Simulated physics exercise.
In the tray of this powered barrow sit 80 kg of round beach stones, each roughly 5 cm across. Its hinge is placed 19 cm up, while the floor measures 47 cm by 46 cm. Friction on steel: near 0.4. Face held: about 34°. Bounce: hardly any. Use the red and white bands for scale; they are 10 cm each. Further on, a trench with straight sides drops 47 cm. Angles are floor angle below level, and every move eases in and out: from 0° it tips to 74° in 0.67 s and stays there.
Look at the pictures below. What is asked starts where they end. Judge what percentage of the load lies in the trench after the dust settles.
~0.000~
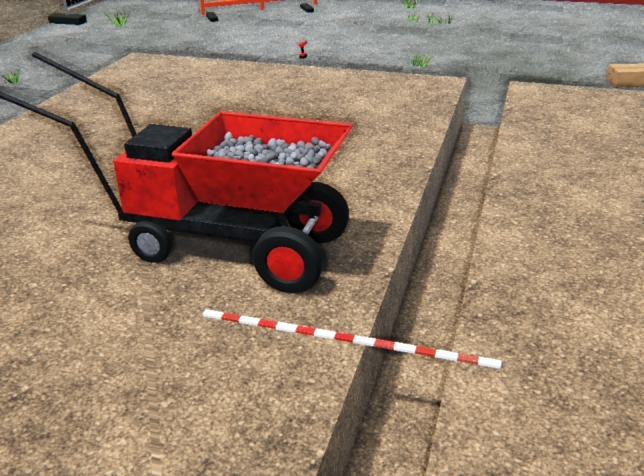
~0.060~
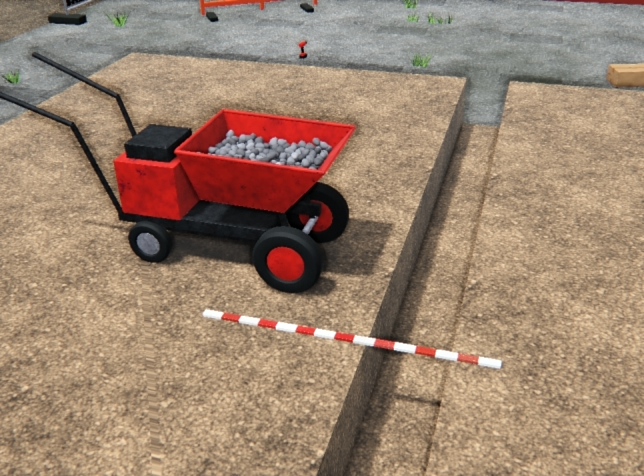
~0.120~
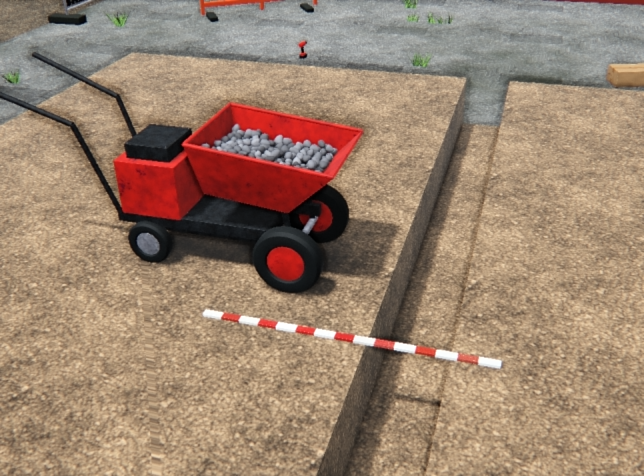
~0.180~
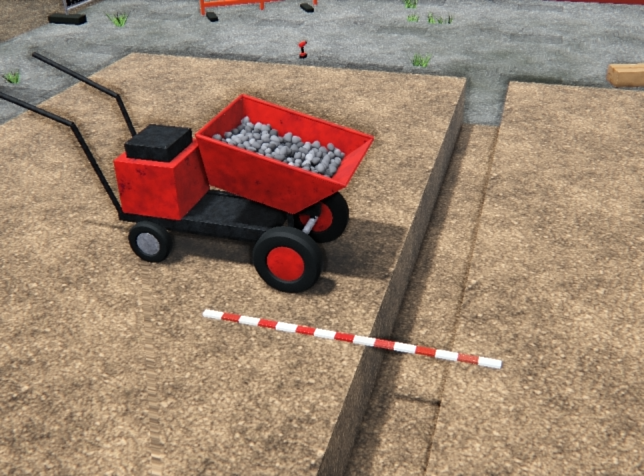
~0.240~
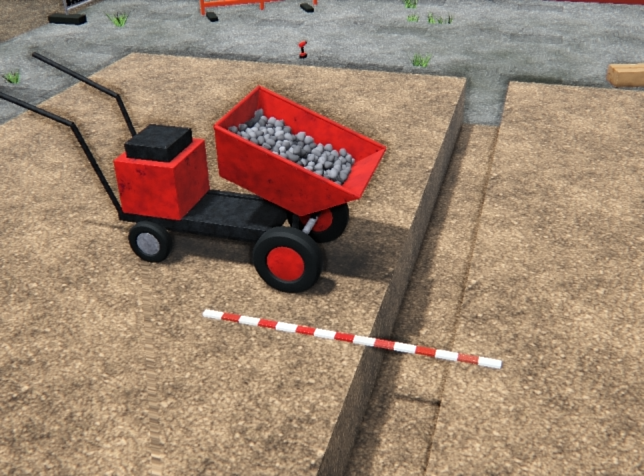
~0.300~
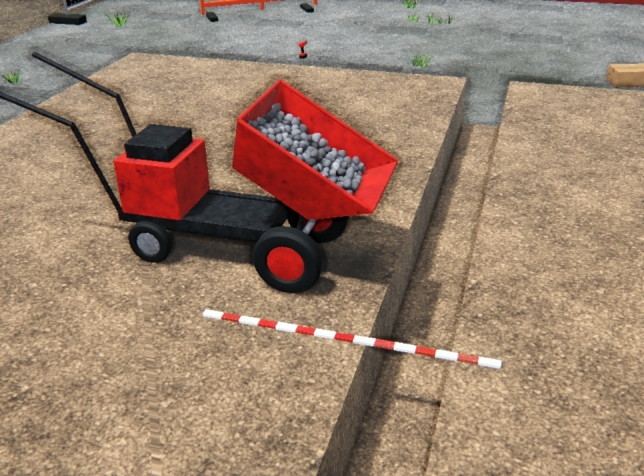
About 81 %.
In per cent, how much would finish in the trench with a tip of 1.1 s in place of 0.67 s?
With that change, it comes to around 95 per cent.
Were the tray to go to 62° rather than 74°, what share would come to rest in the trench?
Trench share: Approx. 75%.
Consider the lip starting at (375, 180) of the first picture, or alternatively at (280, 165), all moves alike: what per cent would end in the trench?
I'd expect close to 10 per cent at the first and 100 per cent at the second.
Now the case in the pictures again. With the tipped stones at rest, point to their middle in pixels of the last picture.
(437, 345).
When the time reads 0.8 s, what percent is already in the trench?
By then, around 40 percent.
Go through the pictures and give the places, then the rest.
In the first picture, the tray is at 0°, its lip at (321, 171); the top of the load is at (297, 152).
The second picture shows lip at (324, 173), floor tilted 2°, highest stones at (270, 146); the stones move at 0.3 m/s on average.
In the third picture, the tray is at 6°, its lip at (333, 178); the top of the load is at (243, 138); the stones move at 0.7 m/s on average.
In the fourth picture, the tray is at 13°, its lip at (346, 186); the top of the load is at (247, 130); the stones move at 1.1 m/s on average.
The fifth picture shows lip at (360, 197), floor tilted 22°, highest stones at (258, 123); the stones move at 1.3 m/s on average.
The sixth picture shows lip at (373, 212), floor tilted 31°, highest stones at (273, 118); the stones move at 1.4 m/s on average.
After 0.5 s the floor is at 62°; 100 % in the tray; the foremost stones are at (390, 231).
After 0.8 s the floor is at 74°; 60 % in the tray, 39 % in the trench, 1 % past the trench; the foremost stones are at (466, 281).
After 1.1 s the floor is at 74°; 6 % in the tray, 75 % in the trench, 19 % past the trench; the foremost stones are at (596, 284).
After 3.1 s the floor is at 74°; 0 % in the tray, 81 % in the trench, 19 % past the trench; the foremost stones are past the picture's edge.
